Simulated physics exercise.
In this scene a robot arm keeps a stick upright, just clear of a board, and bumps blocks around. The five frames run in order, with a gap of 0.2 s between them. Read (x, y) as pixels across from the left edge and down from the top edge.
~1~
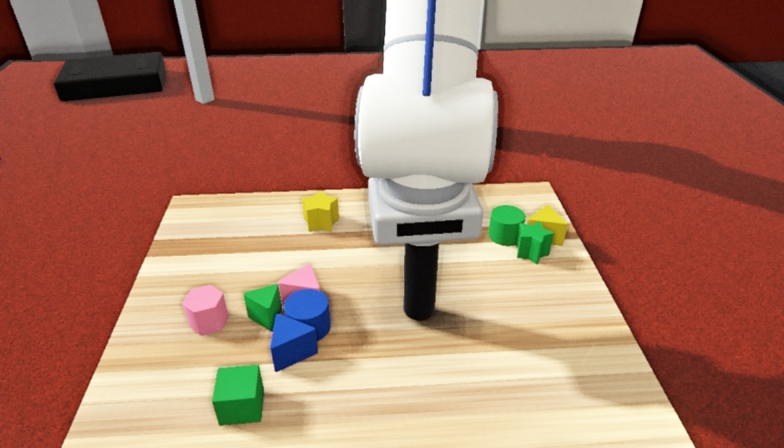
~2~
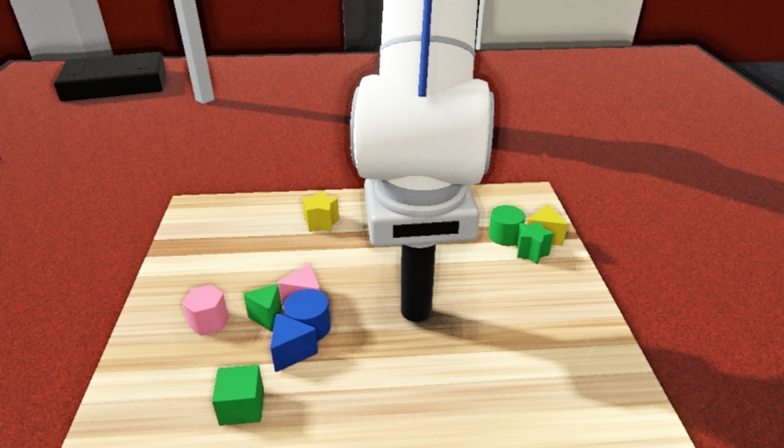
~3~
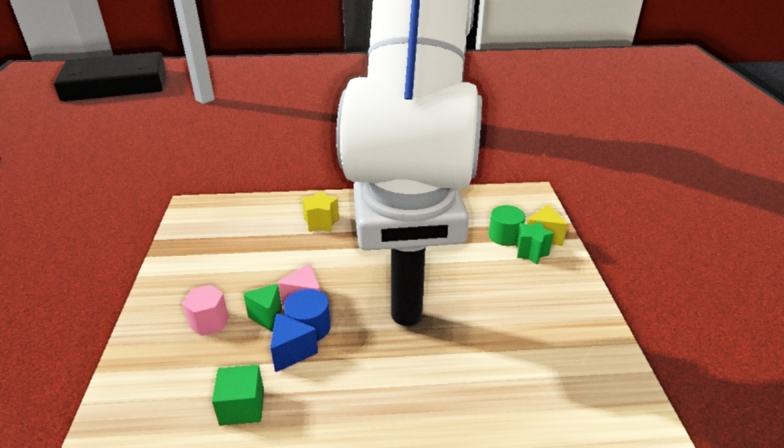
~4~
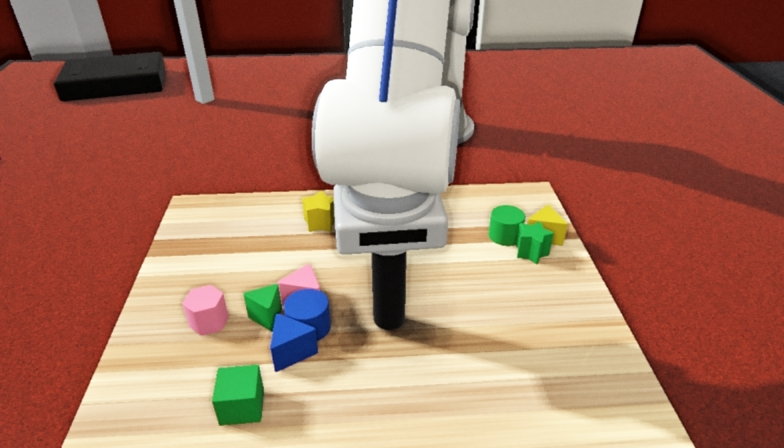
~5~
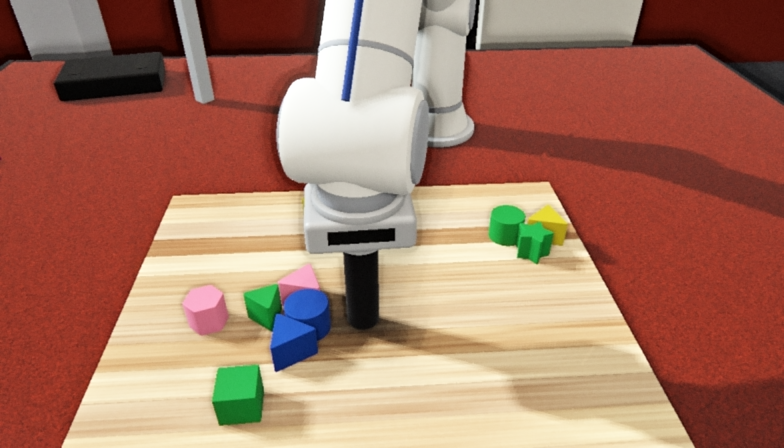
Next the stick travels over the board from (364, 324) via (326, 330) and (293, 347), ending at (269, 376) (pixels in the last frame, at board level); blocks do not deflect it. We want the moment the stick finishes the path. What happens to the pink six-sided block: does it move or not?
Put simply, it stays right there.
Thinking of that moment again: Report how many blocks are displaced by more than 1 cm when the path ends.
A group of three or more is moved.
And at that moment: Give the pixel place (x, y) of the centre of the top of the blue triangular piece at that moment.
It comes to (231, 366).
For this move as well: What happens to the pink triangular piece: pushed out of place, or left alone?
The pink triangular piece is left alone.
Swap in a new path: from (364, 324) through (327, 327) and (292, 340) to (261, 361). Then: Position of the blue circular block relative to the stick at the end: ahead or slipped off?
At the end of the path, the stick has already lost the blue circular block, which lies beside or behind it.
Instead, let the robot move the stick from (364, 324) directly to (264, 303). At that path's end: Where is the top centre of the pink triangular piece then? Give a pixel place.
(273, 260)
The first path, step by step. One third of the way, stick (325, 325); blue triangular piece (282, 333), turned 20° anticlockwise; blue circular block (284, 305).
Two thirds of the way, stick (290, 344); blue triangular piece (264, 346); blue circular block (255, 311).
At the end, stick (268, 372); pink six-sided block still; green square block (226, 396); blue triangular piece (231, 366), turned 30° clockwise; pink triangular piece still; blue circular block (254, 312).
